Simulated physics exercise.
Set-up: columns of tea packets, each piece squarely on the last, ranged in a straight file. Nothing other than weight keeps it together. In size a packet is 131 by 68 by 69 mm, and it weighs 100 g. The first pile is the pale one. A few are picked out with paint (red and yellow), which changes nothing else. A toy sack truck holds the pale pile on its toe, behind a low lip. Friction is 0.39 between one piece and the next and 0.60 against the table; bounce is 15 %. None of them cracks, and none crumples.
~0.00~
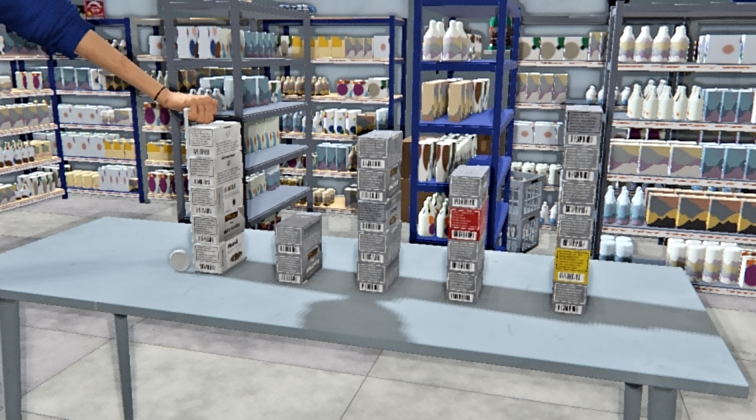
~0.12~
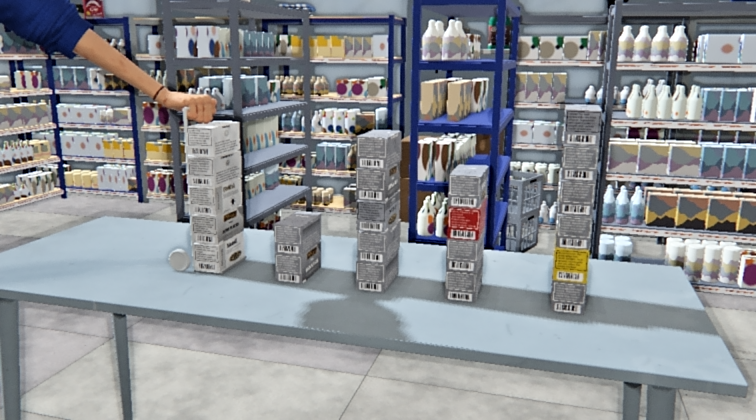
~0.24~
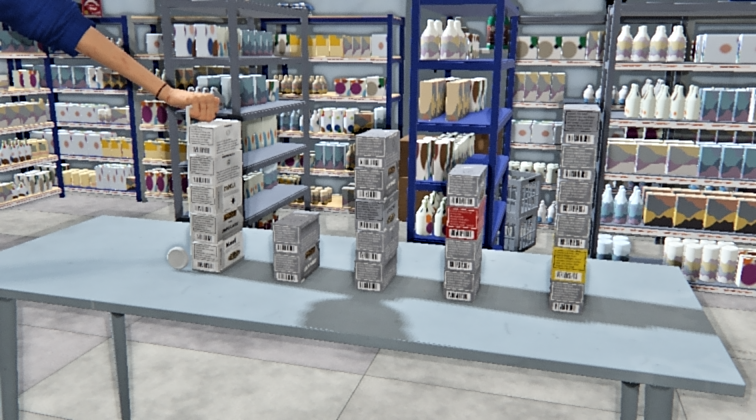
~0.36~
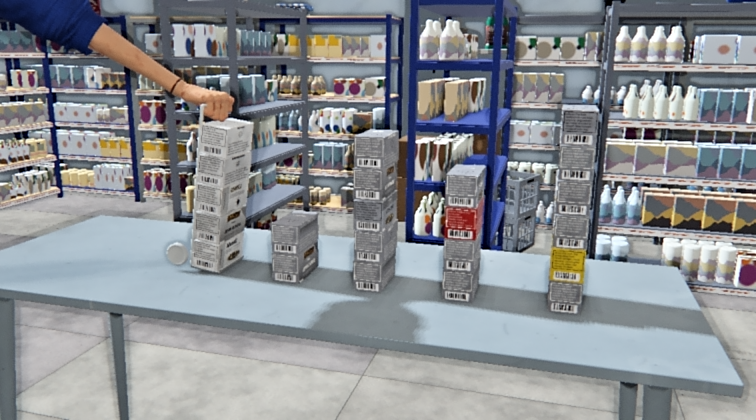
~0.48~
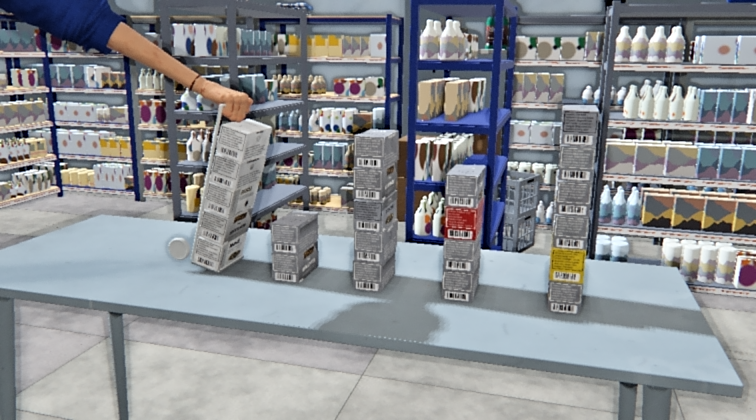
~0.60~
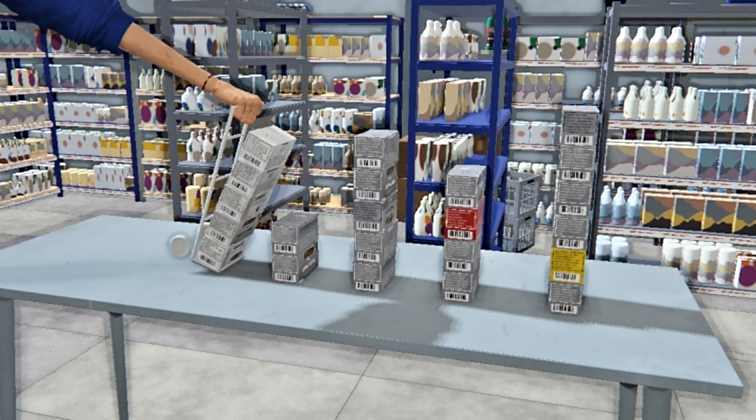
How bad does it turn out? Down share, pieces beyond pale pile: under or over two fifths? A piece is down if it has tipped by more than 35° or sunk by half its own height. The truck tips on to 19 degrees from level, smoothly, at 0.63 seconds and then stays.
Under.
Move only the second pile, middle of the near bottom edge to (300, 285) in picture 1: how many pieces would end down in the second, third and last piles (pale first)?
The second pile ends with 0 down, the third with 0, the last with 0.
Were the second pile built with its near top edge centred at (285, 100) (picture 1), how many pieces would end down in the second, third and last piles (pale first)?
You'd get second 6, third 5 and last 6.
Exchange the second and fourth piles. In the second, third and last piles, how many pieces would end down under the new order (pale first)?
Pile by pile, you'd see second at 4, third at 5 and last at 5 down.
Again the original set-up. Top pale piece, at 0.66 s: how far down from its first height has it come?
The top piece is some 4 centimetres lower than at the start.
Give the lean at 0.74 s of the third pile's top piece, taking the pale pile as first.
It tilts close to 0 degrees.
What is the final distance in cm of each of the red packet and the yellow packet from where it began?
The red one ends 0 cm from its start and the yellow one 0 cm.
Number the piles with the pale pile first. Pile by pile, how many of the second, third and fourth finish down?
Counting each pile, the second has 1, the third 0 and the fourth 0.
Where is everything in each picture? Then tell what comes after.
In the first frame (pixels give the middle of a visible side), truck frame (187, 143) 0° forward; yellow packet (572, 266); red packet (464, 225); none of the others has stirred.
The second frame shows truck frame (187, 142) 0° forward; red packet (463, 224).
The third frame shows truck frame 2° forward; yellow packet (569, 265).
The fourth frame shows truck frame (200, 139) 8° forward, top of the pale pile leaning 8°; red packet (460, 224); none of the others has stirred.
The fifth frame shows truck frame (215, 138) 15° forward, top of the pale pile leaning 15°; yellow packet (568, 266); none of the others has stirred.
The sixth frame shows truck frame (225, 139) 19° forward, top of the pale pile leaning 26°; yellow packet (568, 266); red packet (460, 225); none of the others has stirred.
After 0.66 s, 1 of the pale pile down; none of the 17 other packets down.
After 0.74 s, 5 of the pale pile down; none of the 17 other packets down.
After 0.86 s, 5 of the pale pile down; none of the 17 other packets down, 4 disturbed.
After 1.00 s, 5 of the pale pile down; none of the 17 other packets down, 5 disturbed.
In the end (1.7 s), 5 of the pale pile down; 1 of the 17 other packets down; yellow packet unmoved; red packet unmoved. That is 6 per cent. From the last view, middles, yellow packet near (567, 257), red packet near (465, 217).
